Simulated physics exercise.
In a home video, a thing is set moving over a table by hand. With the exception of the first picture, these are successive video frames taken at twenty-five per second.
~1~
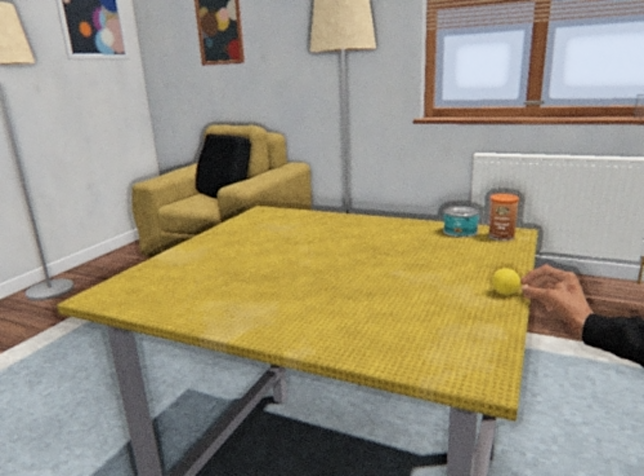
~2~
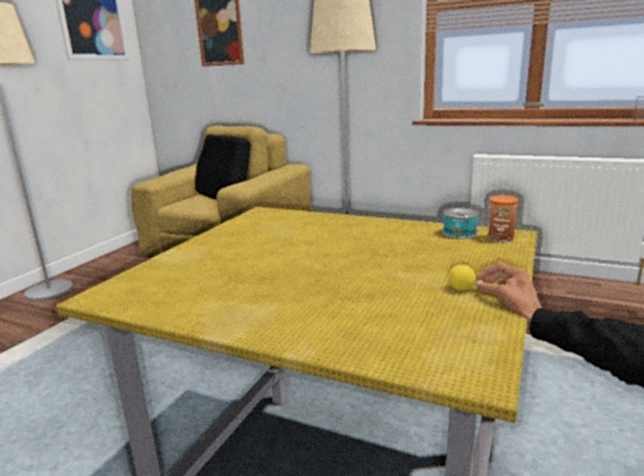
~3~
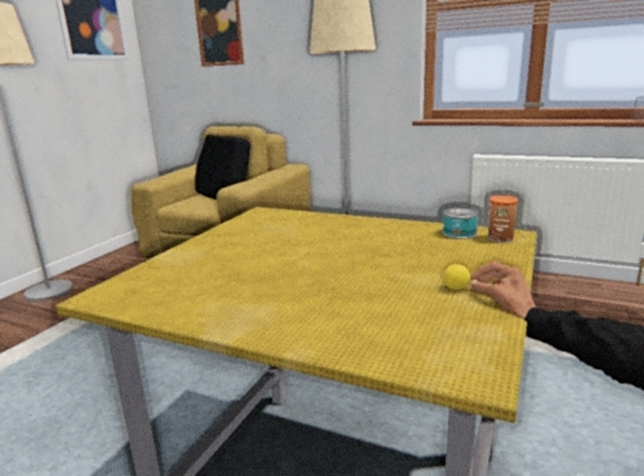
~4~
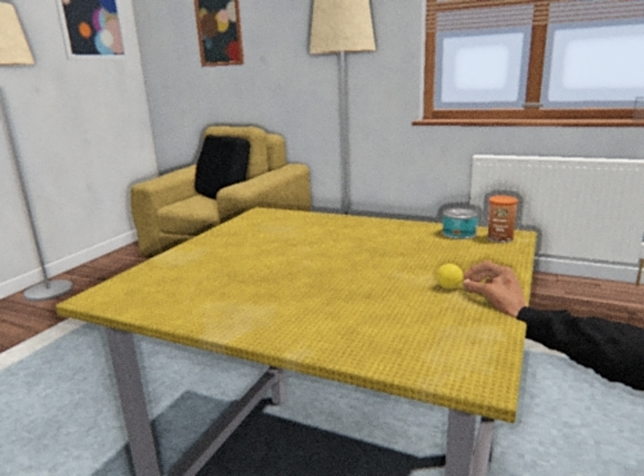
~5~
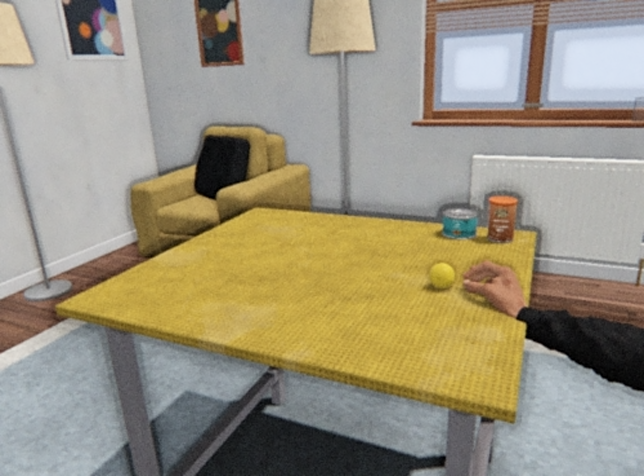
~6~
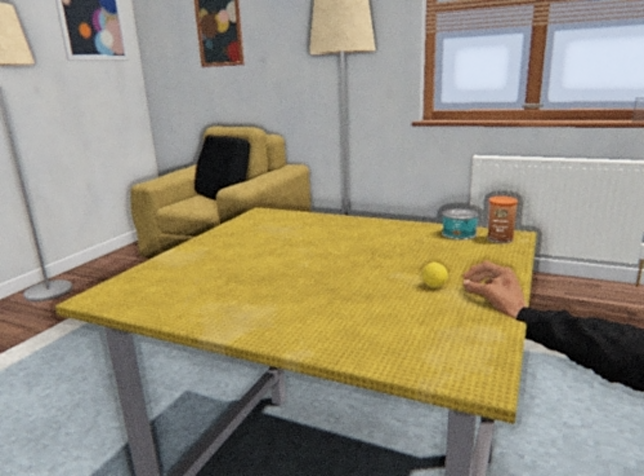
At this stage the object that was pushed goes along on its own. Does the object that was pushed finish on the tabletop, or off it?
The object that was pushed finishes on the tabletop.
Then, 0.20 s after the last picture, yellow lemon rolled well along near (405, 271).
Then, 0.40 s after the last picture, yellow lemon rolled well along near (385, 269).
At rest, moved from the start, yellow lemon. Seen from the same camera at the end, yellow lemon near (372, 267).
